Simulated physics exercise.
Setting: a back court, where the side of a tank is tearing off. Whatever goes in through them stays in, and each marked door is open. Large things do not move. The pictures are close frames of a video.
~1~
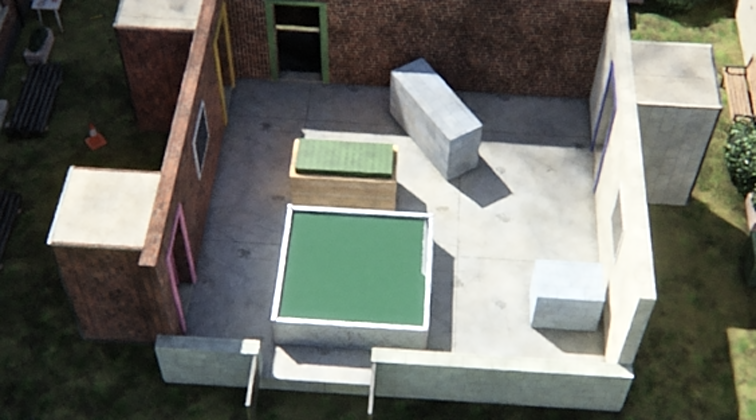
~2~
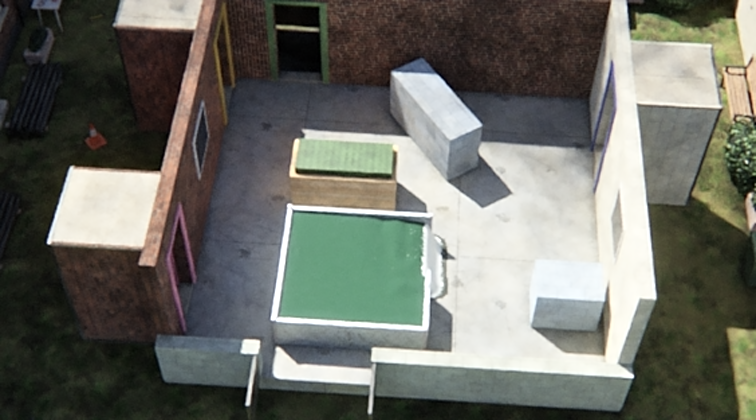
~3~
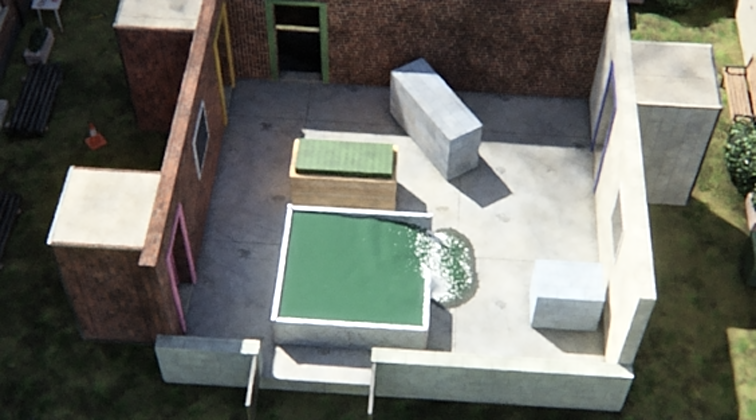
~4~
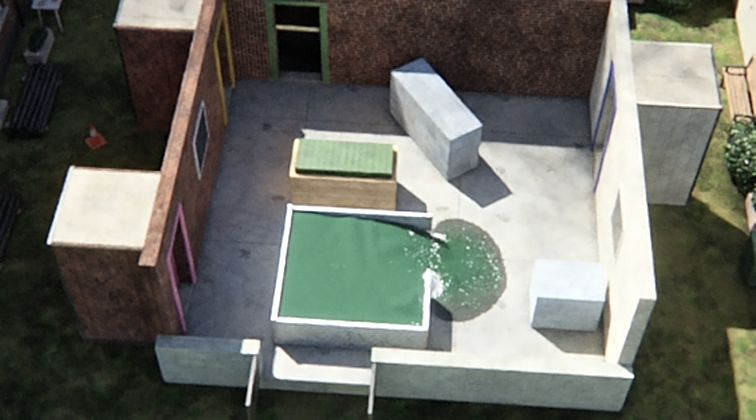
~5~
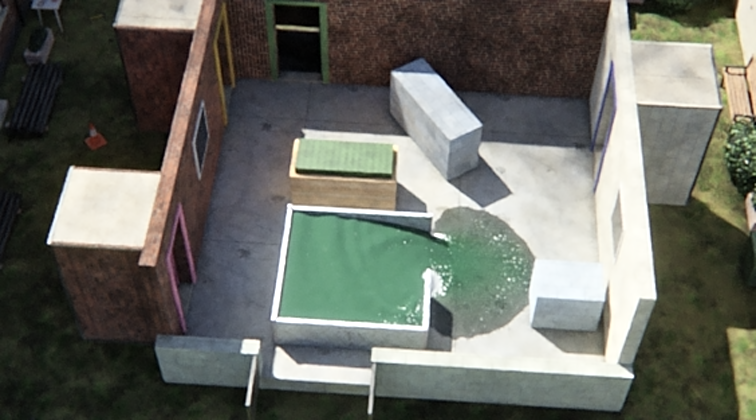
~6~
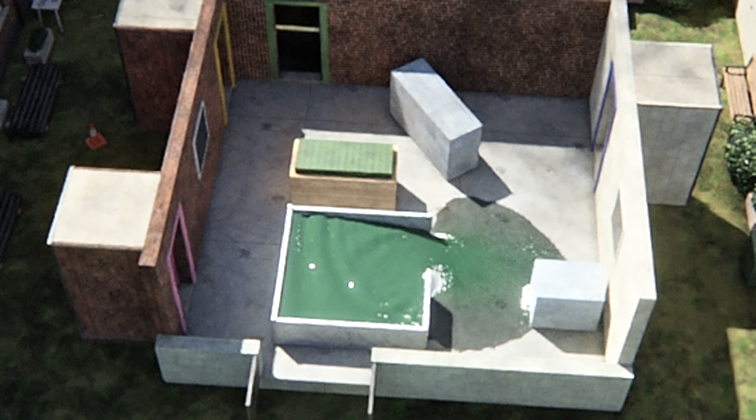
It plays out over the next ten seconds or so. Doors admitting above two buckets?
Result: The pink door ends up within two buckets; the green door ends up within two buckets; the yellow door ends up within two buckets; the blue door ends up within two buckets.
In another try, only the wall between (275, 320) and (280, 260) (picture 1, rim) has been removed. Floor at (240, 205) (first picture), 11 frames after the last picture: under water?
Verdict: Awash.
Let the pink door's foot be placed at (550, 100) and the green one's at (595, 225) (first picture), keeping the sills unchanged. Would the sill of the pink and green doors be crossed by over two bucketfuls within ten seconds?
Short version: The pink one tops the limit and the green one tops the limit.
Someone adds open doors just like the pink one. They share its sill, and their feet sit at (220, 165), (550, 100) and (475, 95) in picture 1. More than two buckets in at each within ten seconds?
Falls short; exceeds the limit; exceeds the limit.
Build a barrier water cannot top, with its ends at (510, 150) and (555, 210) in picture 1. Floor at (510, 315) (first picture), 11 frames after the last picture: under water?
Answer: That point is waterlogged.
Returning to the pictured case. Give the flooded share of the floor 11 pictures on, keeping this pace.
I'd put it at roughly 35 per cent.
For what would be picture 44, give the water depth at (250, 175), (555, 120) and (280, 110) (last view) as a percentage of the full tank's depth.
In the order asked, some 0, 30 and 4 in a hundred.
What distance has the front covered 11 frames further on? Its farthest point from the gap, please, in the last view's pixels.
Point: (590, 111) in the last picture's pixels.
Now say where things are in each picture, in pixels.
The open tank at (355, 268) is whole and still, in the first picture.
Water pours out at (427, 259) and has run to (437, 240), in the second picture.
Water pours out at (427, 260) and has run to (469, 295), in the third picture.
The front is at (500, 288), out from the gap at (427, 261), in the fourth picture.
The front is at a hidden place, out from the gap at (427, 261), in the fifth picture.
The front is at a hidden place, out from the gap at (427, 261), in the sixth picture.
A moment on, water covers 25 % of the floor; the pink door not reached, the green door not reached, the yellow door not reached, the blue door not reached.
Next, water covers 35 % of the floor; the pink door not reached, the green door not reached, the yellow door not reached, the blue door wet at the sill, nothing in.
Then, water covers 45 % of the floor; the pink door not reached, the green door not reached, the yellow door not reached, the blue door wet at the sill, nothing in.
Later, water covers 65 % of the floor; the pink door not reached, the green door wet at the sill, nothing in, the yellow door wet at the sill, nothing in, the blue door wet at the sill, nothing in.
In the end, water covers 90 % of the floor; the pink door wet at the sill, nothing in, the green door wet at the sill, nothing in, the yellow door wet at the sill, nothing in, the blue door wet at the sill, nothing in.
